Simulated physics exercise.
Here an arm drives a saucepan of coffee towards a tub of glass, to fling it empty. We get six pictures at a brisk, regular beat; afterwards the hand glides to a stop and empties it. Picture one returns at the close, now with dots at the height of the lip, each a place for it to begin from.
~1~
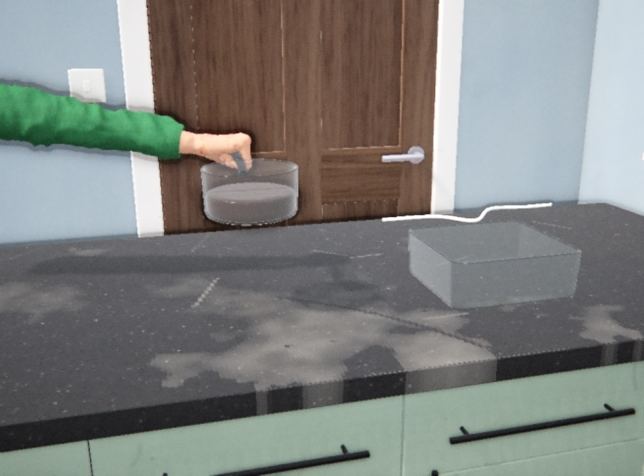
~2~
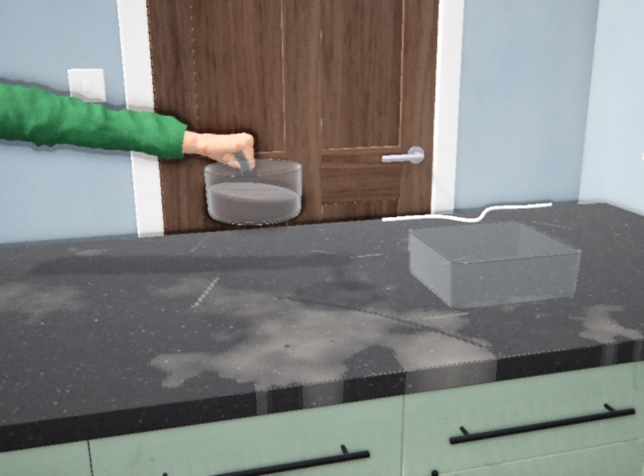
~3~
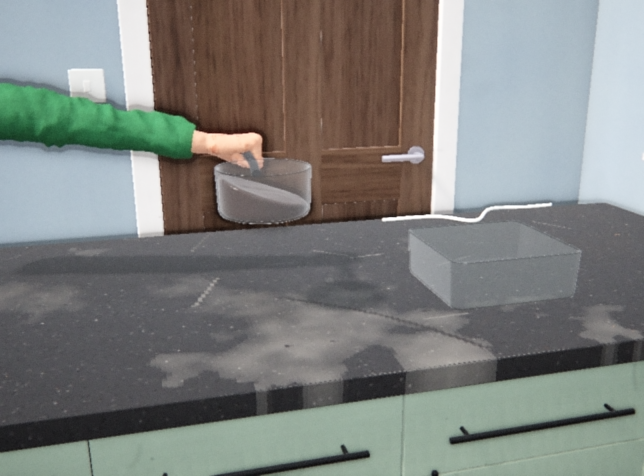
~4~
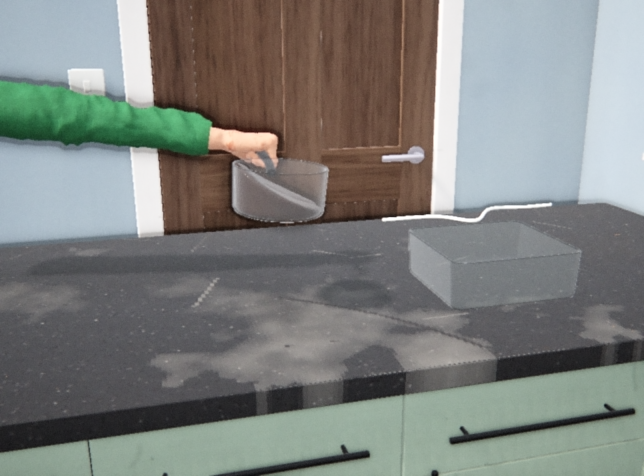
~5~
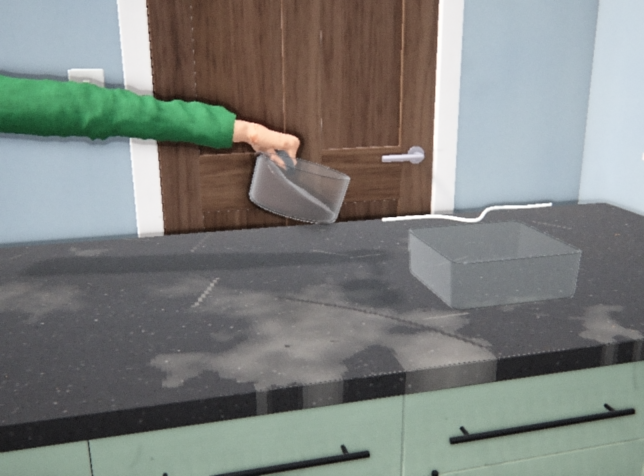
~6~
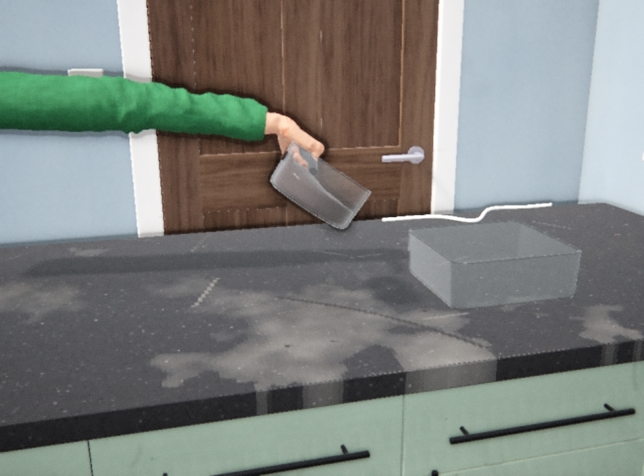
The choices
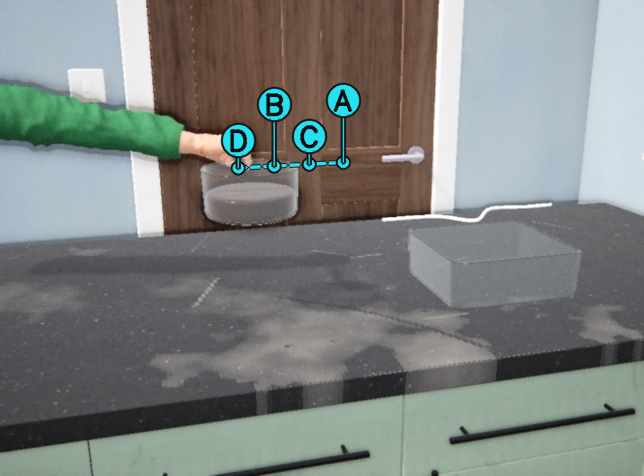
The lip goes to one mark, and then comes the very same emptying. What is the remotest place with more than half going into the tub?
The answer is spot B.
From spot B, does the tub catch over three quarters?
No, it does not.
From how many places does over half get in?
Three of them.
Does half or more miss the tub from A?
No, not at all.
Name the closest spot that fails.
That would be D.
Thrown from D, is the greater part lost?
Yes.
In cyan, A at (343, 162); B at (274, 166); C at (309, 164); D at (238, 168).
Choosing A, about 87 % lands in the tub, 8 % falls short and 5 % goes beside or beyond.
Choosing B, about 61 % lands in the tub, 14 % falls short and 25 % goes beside or beyond.
Choosing C, about 70 % lands in the tub, 11 % falls short and 19 % goes beside or beyond.
Choosing D, about 22 % lands in the tub, 70 % falls short and 8 % goes beside or beyond.
